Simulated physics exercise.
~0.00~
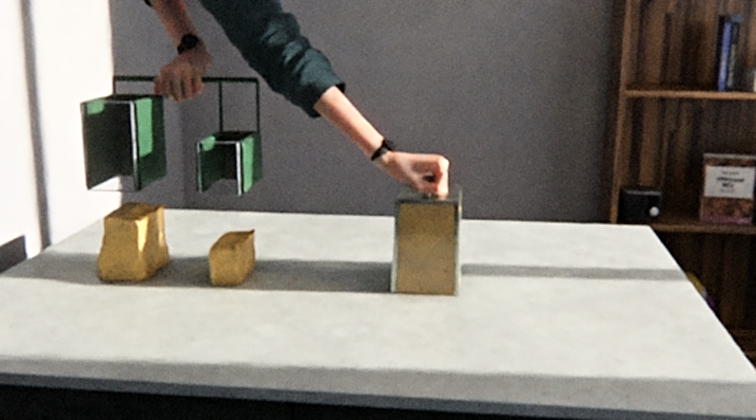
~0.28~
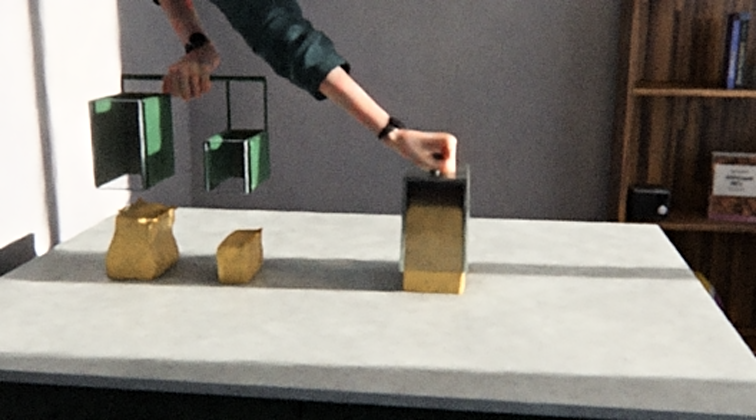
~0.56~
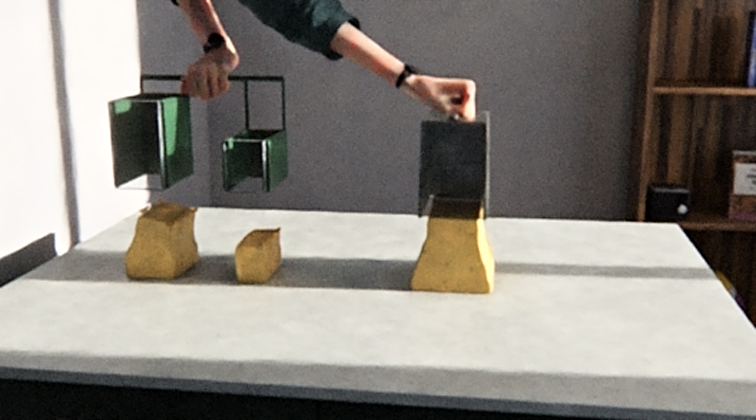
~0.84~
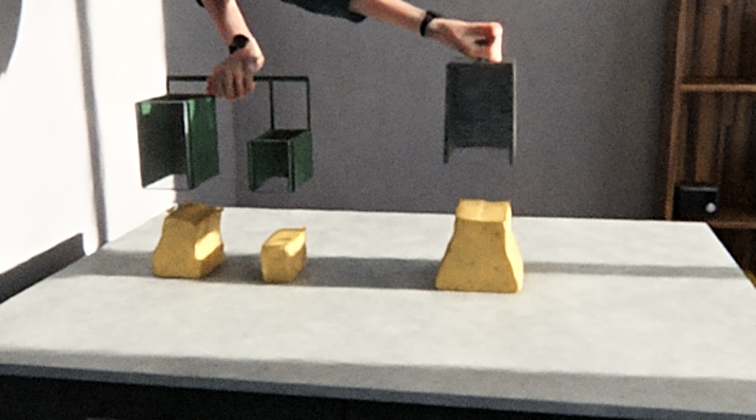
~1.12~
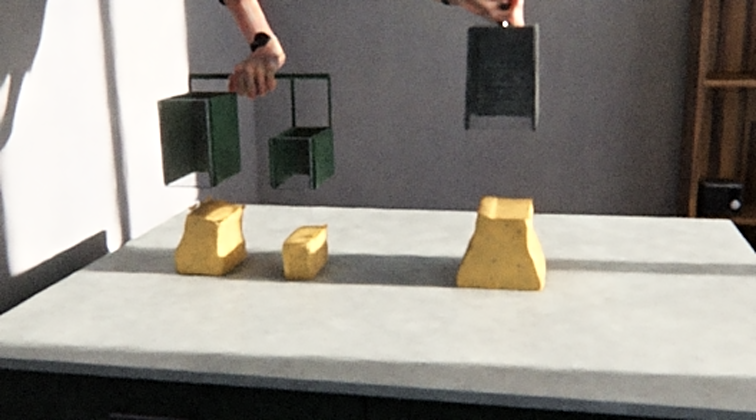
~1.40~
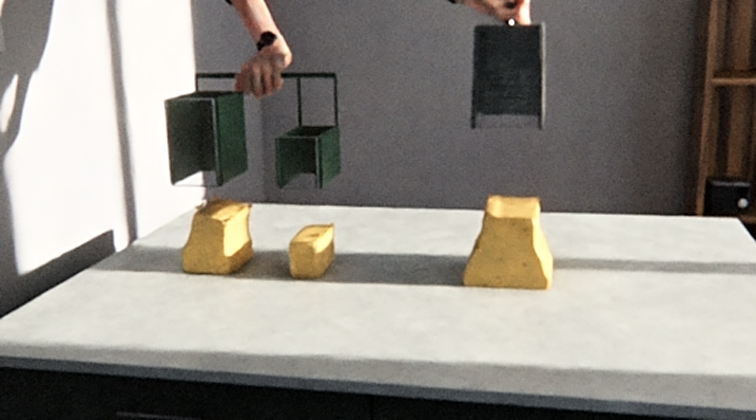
A dark tin is drawn straight upward by a hand on the right of a pale table, while another hand holds a rack of two green moulds above two smaller yellow blocks on the left. As the tin lifts, a block of yellow mash emerges beneath it, its sides bulging outward toward the base. The tin clears the top and rises higher as the view drifts slightly left. The mash settles a little shorter than the tin, with a wide foot and narrower top. Finally the tin hangs still above it, and all three blocks remain standing.
